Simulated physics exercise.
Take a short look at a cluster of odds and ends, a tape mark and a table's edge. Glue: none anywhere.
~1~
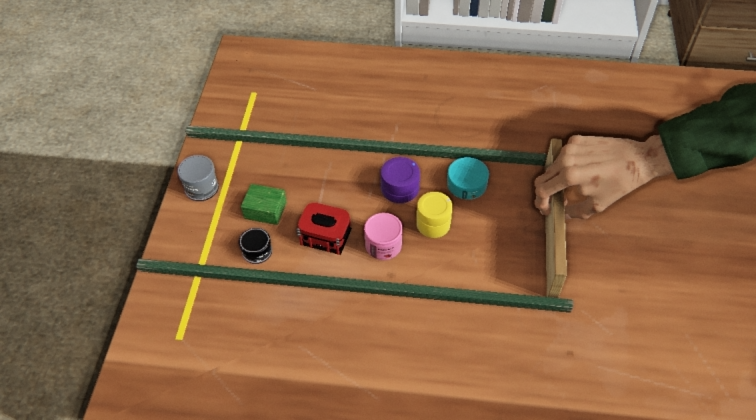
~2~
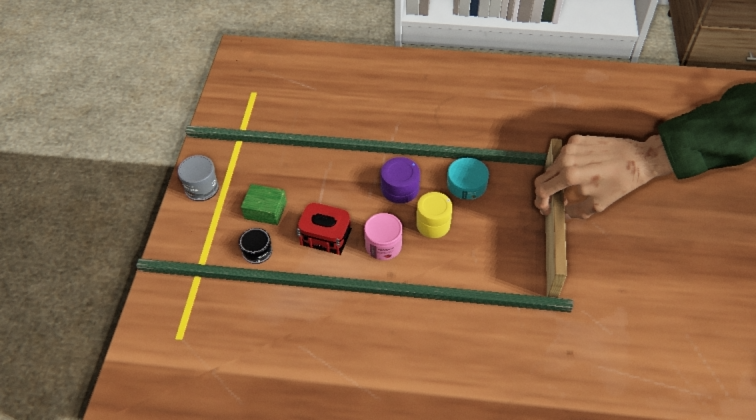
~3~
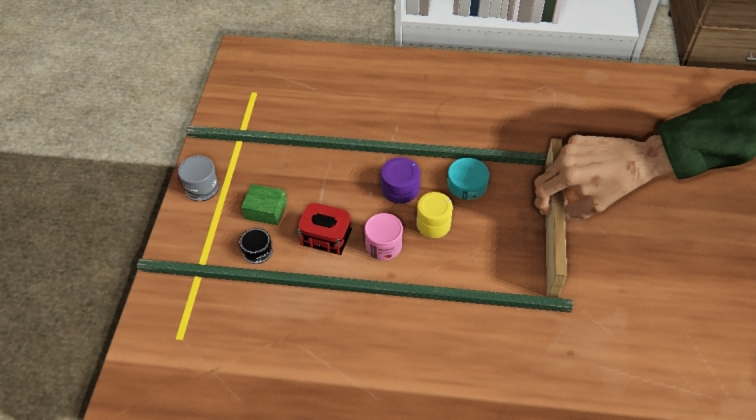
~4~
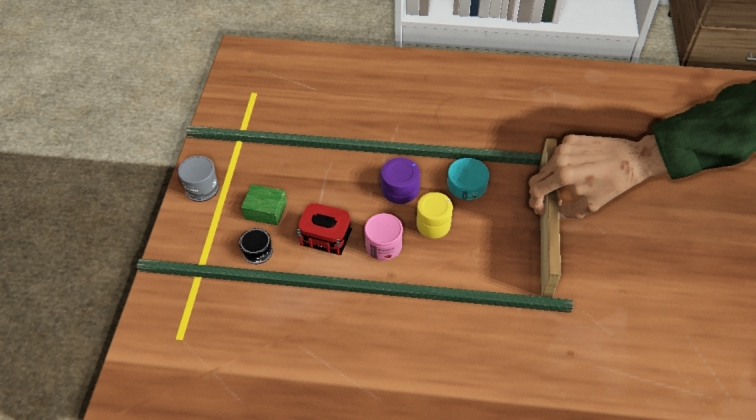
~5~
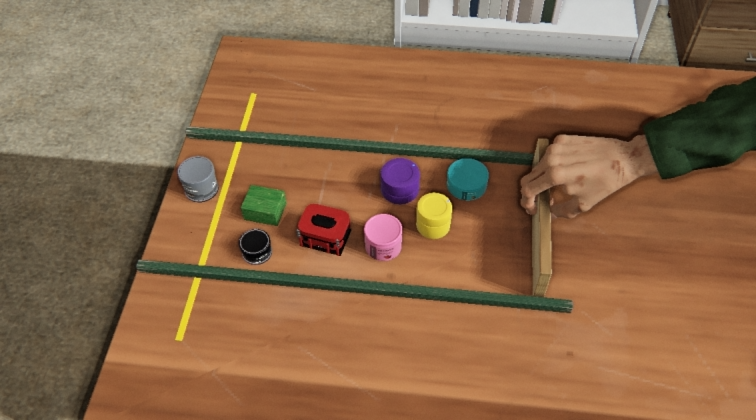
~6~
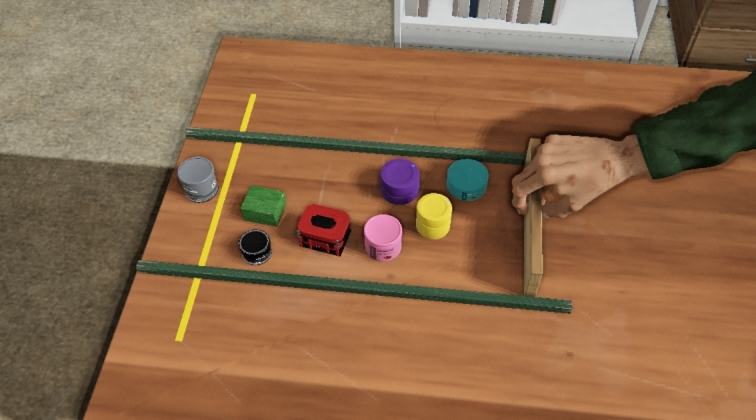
A hand in a green sleeve held a wooden board at the right end of two green rails, then slid it slightly left, while the colourful tubs, red case and green block stayed still.
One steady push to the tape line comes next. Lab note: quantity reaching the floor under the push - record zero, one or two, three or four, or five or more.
A single one or a pair go.
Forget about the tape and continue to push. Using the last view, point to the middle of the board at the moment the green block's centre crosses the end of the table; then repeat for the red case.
About (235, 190), and about (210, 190) for the other.
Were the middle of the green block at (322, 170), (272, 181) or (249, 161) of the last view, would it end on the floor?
Taking the spots in turn, it stays put, then stays put, then stays put.
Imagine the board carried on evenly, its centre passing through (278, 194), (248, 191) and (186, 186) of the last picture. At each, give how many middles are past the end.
Respectively, 0, 1 and 5.
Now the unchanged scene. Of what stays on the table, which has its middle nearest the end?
It would be the red case, I'd say.
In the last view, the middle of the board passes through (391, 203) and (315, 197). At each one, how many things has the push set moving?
Counts: 4, 7.
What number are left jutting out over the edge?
The total comes out at 1.
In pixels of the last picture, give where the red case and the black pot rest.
About (164, 203), and the other about (166, 249).
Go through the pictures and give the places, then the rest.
In the first picture, grey pot (199, 178); green block (264, 204); black pot (256, 246); board (555, 216); tape (221, 201).
In the second picture, green block (264, 205); yellow lid (434, 215).
In the third picture, black pot (256, 246); turquoise tub (468, 179).
In the fourth picture, grey pot (199, 179); board (549, 216).
In the fifth picture, green block (264, 205); red case (325, 229).
In the sixth picture, grey pot (199, 180); green block (264, 206); black pot (256, 247); board (532, 215); tape (221, 203).
Soon after, none off yet; grey pot at rest near (199, 180); green block at rest near (264, 206); black pot at rest near (256, 247).
After that, none off yet; grey pot at rest near (199, 180); green block moving near (256, 202); black pot at rest near (256, 247).
And then, none off yet; grey pot displaced about its own width near (168, 163); green block displaced well along near (194, 183); black pot displaced about its own width near (213, 253).
In the end, the number that fall off is one or two; gone, green block and grey pot.
